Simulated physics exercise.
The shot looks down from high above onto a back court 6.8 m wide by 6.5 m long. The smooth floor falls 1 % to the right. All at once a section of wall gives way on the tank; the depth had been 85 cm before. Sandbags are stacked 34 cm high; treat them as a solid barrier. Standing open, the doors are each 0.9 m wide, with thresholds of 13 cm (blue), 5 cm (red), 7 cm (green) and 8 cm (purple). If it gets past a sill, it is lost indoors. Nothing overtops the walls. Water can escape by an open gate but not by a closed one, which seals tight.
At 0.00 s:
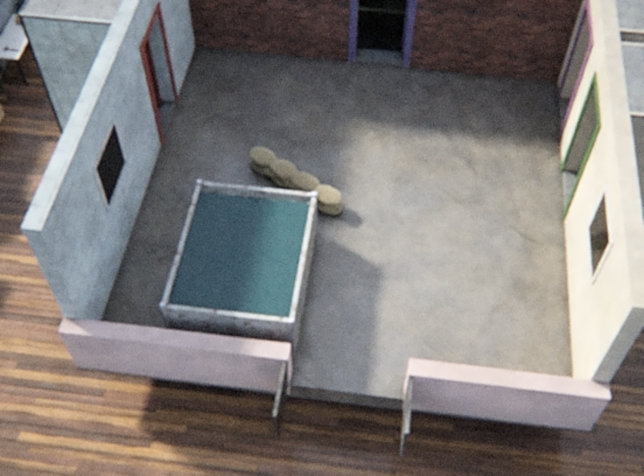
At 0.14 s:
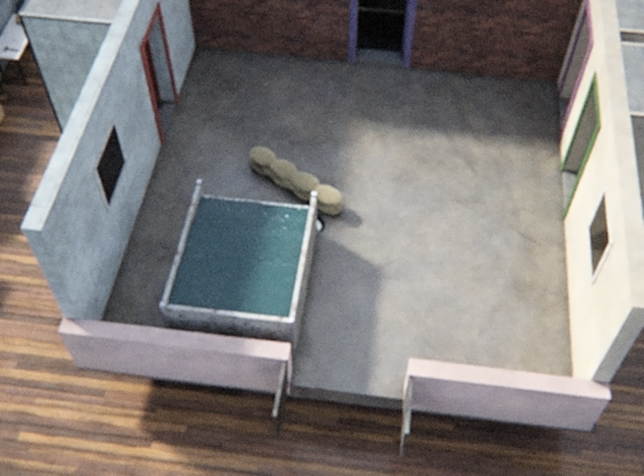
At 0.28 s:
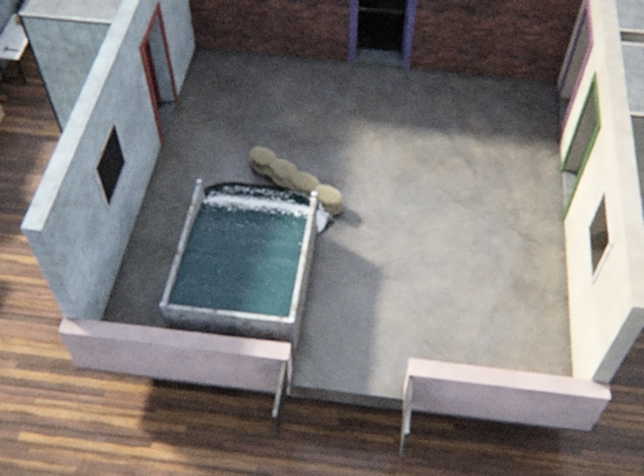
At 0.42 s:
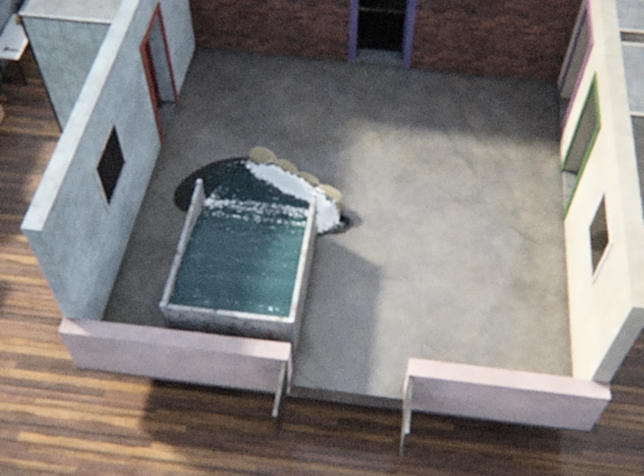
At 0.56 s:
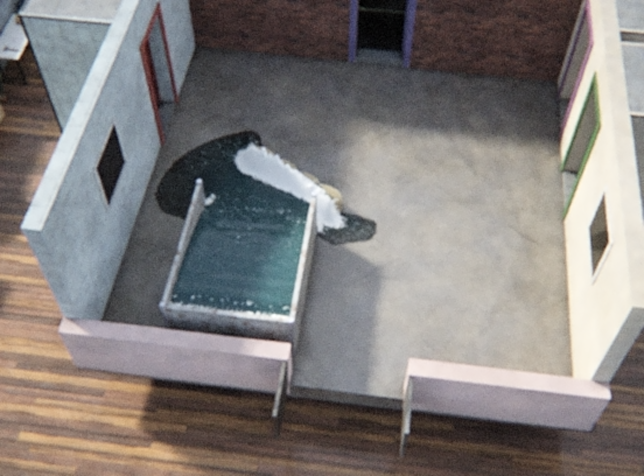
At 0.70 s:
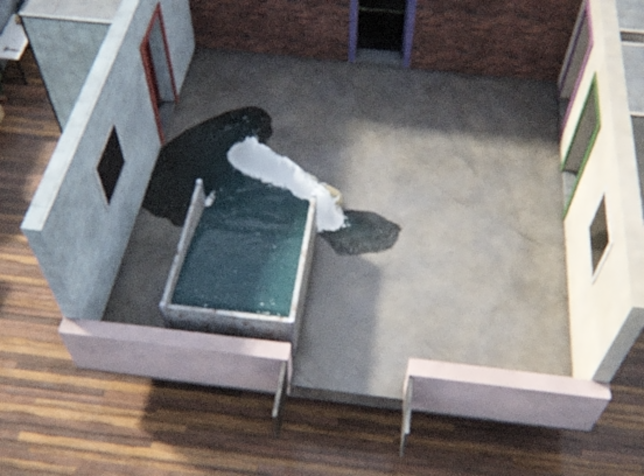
The far side of a square tank of blue-green water opened up, and water poured out, foaming white over a row of tan sandbags and spreading in dark patches to both sides.
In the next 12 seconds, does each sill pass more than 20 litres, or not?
In order: The blue door will most likely respect the limit, the red door will most likely bust the limit, the green door will most likely bust the limit, the purple door will most likely bust the limit.
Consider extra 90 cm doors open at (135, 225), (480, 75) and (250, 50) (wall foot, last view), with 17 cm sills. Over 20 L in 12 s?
Taking them in order, the first gets too little, the second too little and the third enough.
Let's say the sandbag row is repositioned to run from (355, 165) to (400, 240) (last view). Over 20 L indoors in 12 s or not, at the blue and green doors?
Note - blue: Limit exceeded; green: Limit exceeded.
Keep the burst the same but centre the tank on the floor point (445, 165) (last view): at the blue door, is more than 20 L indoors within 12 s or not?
With that change, the limit at the blue door is surpassed.
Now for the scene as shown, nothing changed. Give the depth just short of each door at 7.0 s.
Depths in cm: Blue 5, red 10, green 10, purple 13.
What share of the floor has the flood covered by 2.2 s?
Roughly 65 % of the floor is wet.
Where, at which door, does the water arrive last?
Last: Purple.
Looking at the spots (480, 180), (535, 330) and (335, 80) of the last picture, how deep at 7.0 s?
3, 10, 6 cm.
After 1.4 s water covers 40 % of the floor and is deepest (57 cm) near (299, 200); blue door not reached, red door 19 cm at the sill, 27 L in, green door not reached, purple door not reached.
After 2.2 s water covers 65 % of the floor and is deepest (50 cm) near (193, 54); blue door not reached, red door 22 cm at the sill, 144 L in, green door not reached, purple door not reached.
After 3.5 s water covers 70 % of the floor and is deepest (30 cm) near (189, 67); blue door 13 cm at the sill, 0 L in, red door 13 cm at the sill, 238 L in, green door not reached, purple door not reached.
After 7.0 s water covers 95 % of the floor and is deepest (14 cm) near (549, 96); blue door 5 cm at the sill, 1 L in, red door 10 cm at the sill, 283 L in, green door 10 cm at the sill, 36 L in, purple door 13 cm at the sill, 99 L in.
After 12.0 s water covers 95 % of the floor and is deepest (10 cm) near (562, 403); blue door 4 cm at the sill, 1 L in, red door 4 cm at the sill, 302 L in, green door 8 cm at the sill, 55 L in, purple door 10 cm at the sill, 132 L in.
